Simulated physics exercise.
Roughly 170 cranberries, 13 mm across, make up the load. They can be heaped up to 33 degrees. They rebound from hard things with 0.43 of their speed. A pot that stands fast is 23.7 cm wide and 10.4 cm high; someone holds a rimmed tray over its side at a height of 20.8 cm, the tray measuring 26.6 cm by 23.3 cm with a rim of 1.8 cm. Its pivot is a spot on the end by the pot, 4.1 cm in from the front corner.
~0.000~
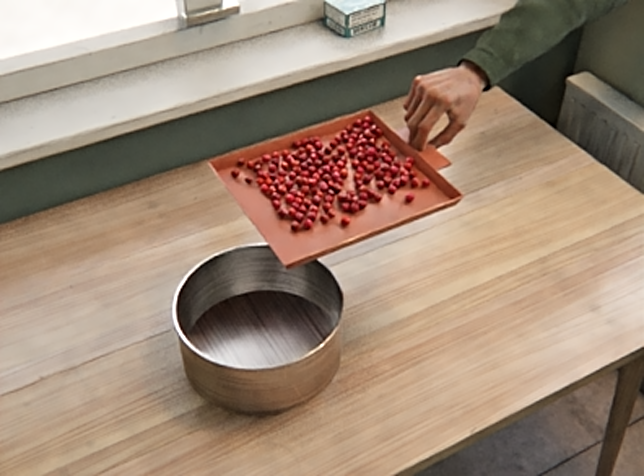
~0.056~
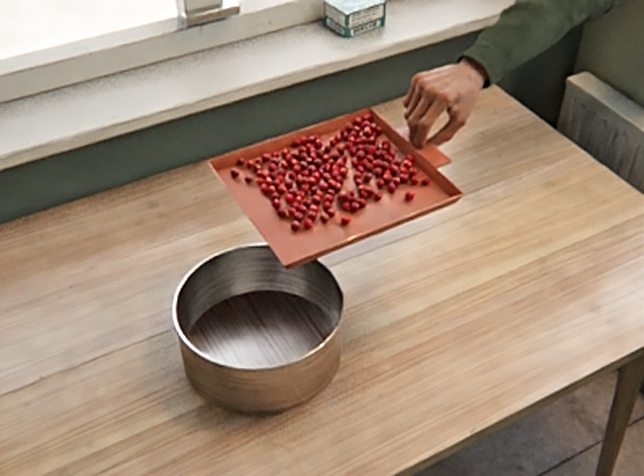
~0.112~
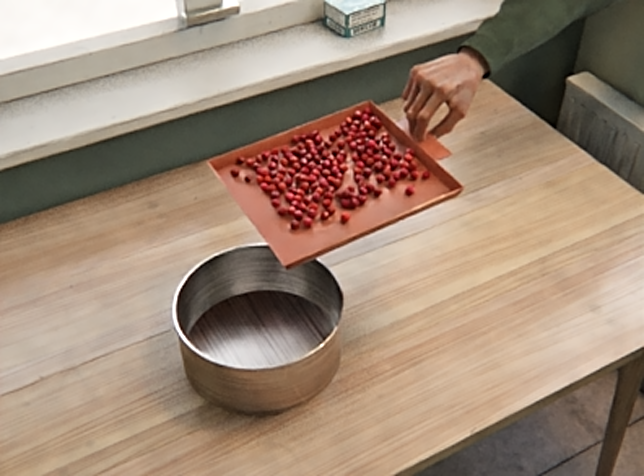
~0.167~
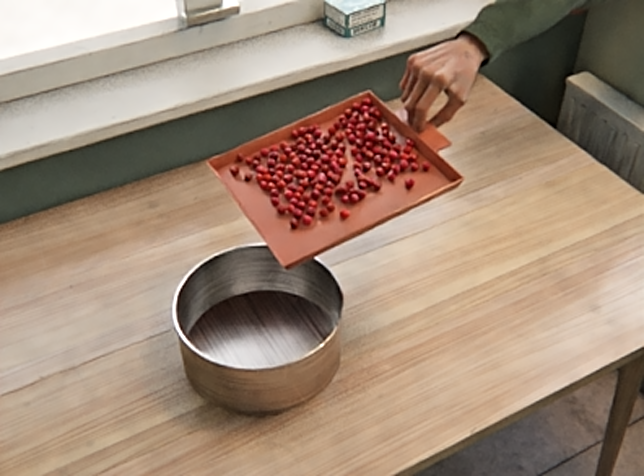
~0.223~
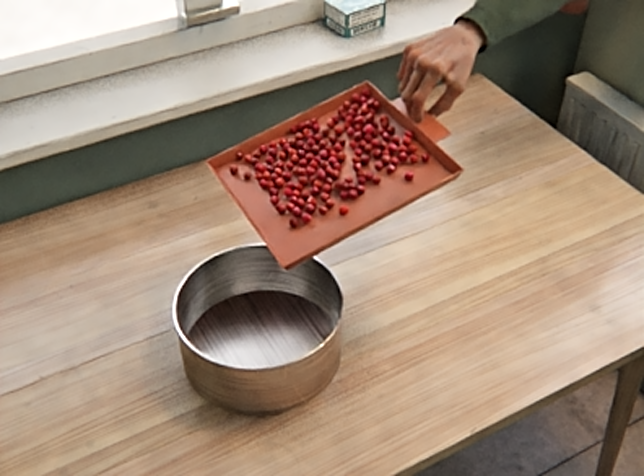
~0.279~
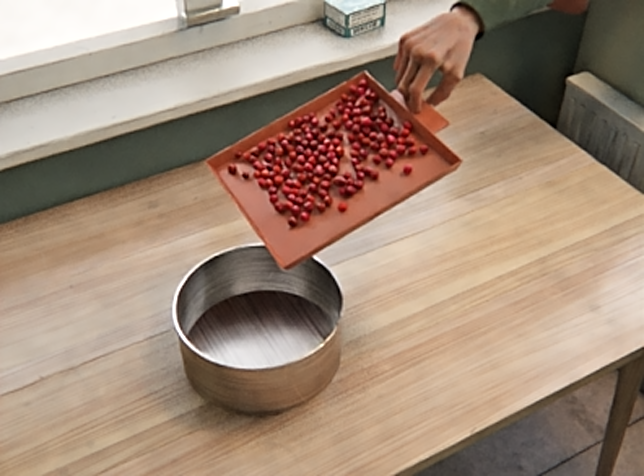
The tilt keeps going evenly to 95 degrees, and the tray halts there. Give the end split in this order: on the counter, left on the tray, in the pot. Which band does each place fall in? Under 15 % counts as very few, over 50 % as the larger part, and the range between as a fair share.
Counter: A fair share. Left on the tray: Very few. Pot: The larger part.
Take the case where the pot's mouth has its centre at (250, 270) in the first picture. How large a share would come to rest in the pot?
Something like 70 per cent would settle in it.
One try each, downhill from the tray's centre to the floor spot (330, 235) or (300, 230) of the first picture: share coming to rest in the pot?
Near 65 and 95 per cent, in that order.
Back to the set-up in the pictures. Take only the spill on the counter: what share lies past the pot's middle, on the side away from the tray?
Roughly 90 percent of the spill.
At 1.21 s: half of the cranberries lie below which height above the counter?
Height: Around 26 cm.
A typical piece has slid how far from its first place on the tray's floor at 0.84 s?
It has moved some 10 cm from its start.
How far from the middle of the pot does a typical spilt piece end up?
About 22 cm from the centre.
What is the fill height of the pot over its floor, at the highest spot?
3.0 cm.
Then, at 0.84 s, tilt 53 degrees; the tray holds 100 %, the pot 0 %.
After 1.21 s, tilt 78 degrees; the tray holds 85 %, the pot 10 %.
After 1.67 s, tilt 95 degrees; the tray holds 0 %, the pot 75 %.
In the end, at 2.4 s, counter 20 %, tray 0 %, pot 80 %.
